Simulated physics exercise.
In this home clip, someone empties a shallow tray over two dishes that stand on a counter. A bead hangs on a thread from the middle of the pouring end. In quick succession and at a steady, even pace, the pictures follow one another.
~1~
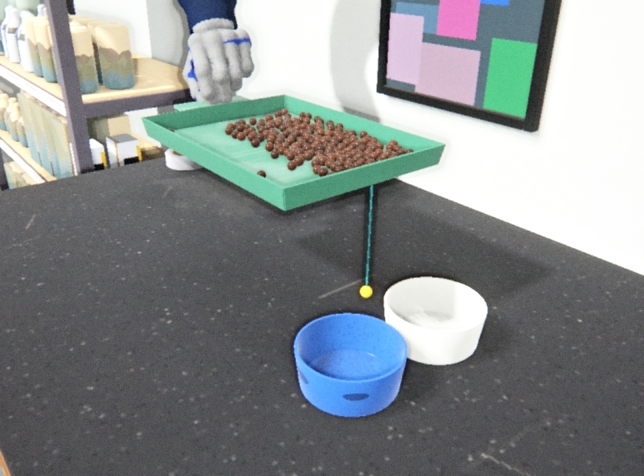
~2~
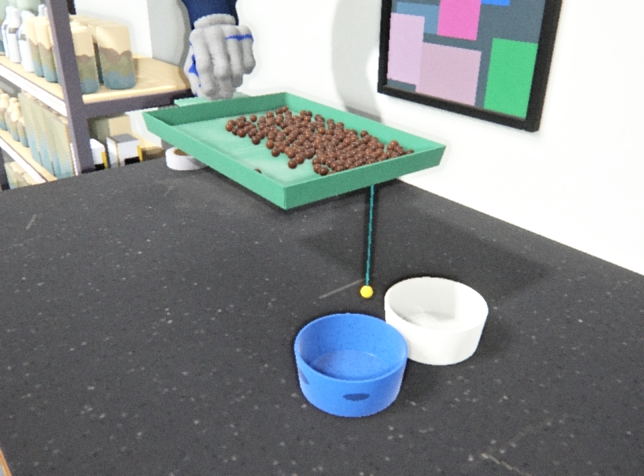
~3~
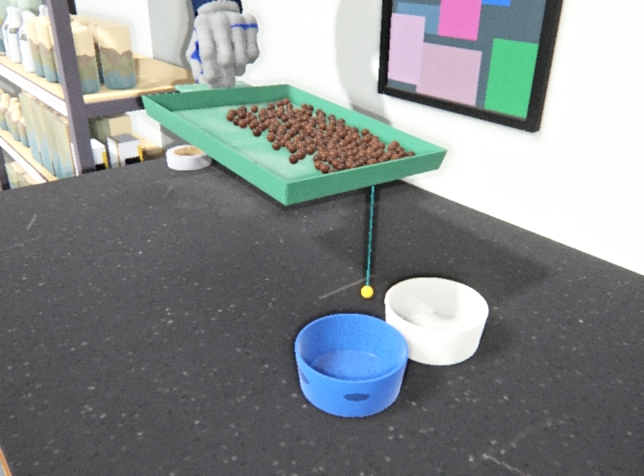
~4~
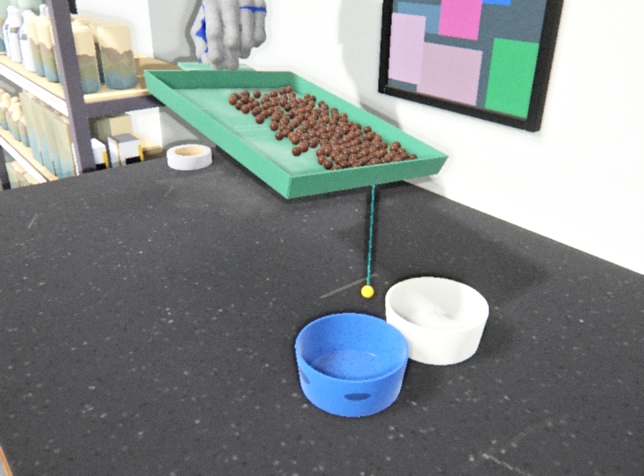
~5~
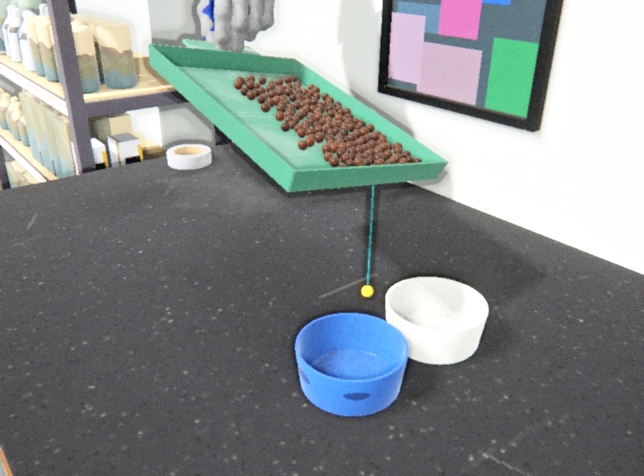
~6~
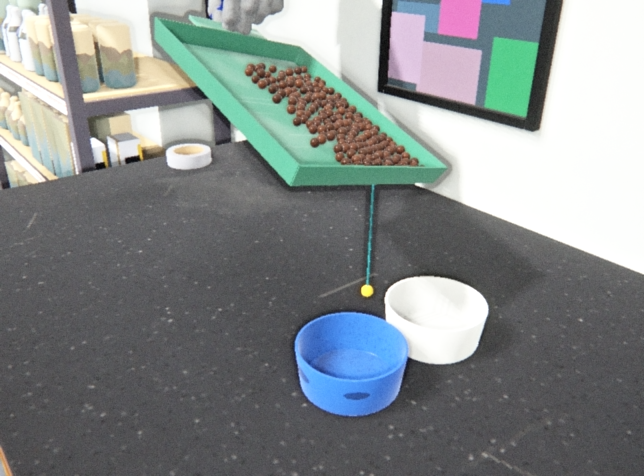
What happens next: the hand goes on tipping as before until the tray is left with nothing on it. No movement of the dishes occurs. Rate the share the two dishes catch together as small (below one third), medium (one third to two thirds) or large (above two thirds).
Medium.
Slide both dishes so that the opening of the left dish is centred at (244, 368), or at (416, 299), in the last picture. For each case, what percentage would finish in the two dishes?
0 %, then 60 %.
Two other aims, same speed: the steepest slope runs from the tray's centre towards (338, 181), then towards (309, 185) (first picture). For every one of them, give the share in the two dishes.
Lab note: Case 1 near 70 %, case 2 near 50 %.
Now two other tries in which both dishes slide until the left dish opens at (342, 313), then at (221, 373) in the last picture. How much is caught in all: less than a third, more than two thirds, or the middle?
On the first try the answer is over two thirds, and on the second it is below one third.
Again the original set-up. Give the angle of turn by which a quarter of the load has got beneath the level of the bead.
Around 85°, give or take.
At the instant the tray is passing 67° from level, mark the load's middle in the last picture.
The load is centred near (402, 155).
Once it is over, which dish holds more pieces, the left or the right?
That one is the one on the right.
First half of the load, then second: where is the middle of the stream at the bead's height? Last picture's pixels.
The leading part at (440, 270), the rest of it at (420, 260).
Soon after the last picture, tray tipped steeply; nearly all on the tray; a stray few in the right dish; a stray few outside both; a small part in the air.
A little later, tray tipped past a quarter turn; a small part on the tray; about half in the right dish; about a third outside both; a small part in the air.
Later still, tray tipped past a quarter turn; about half in the right dish; about half outside both.
By the end, tray tipped past a quarter turn; none in the left dish; about half in the right dish; about half outside both.
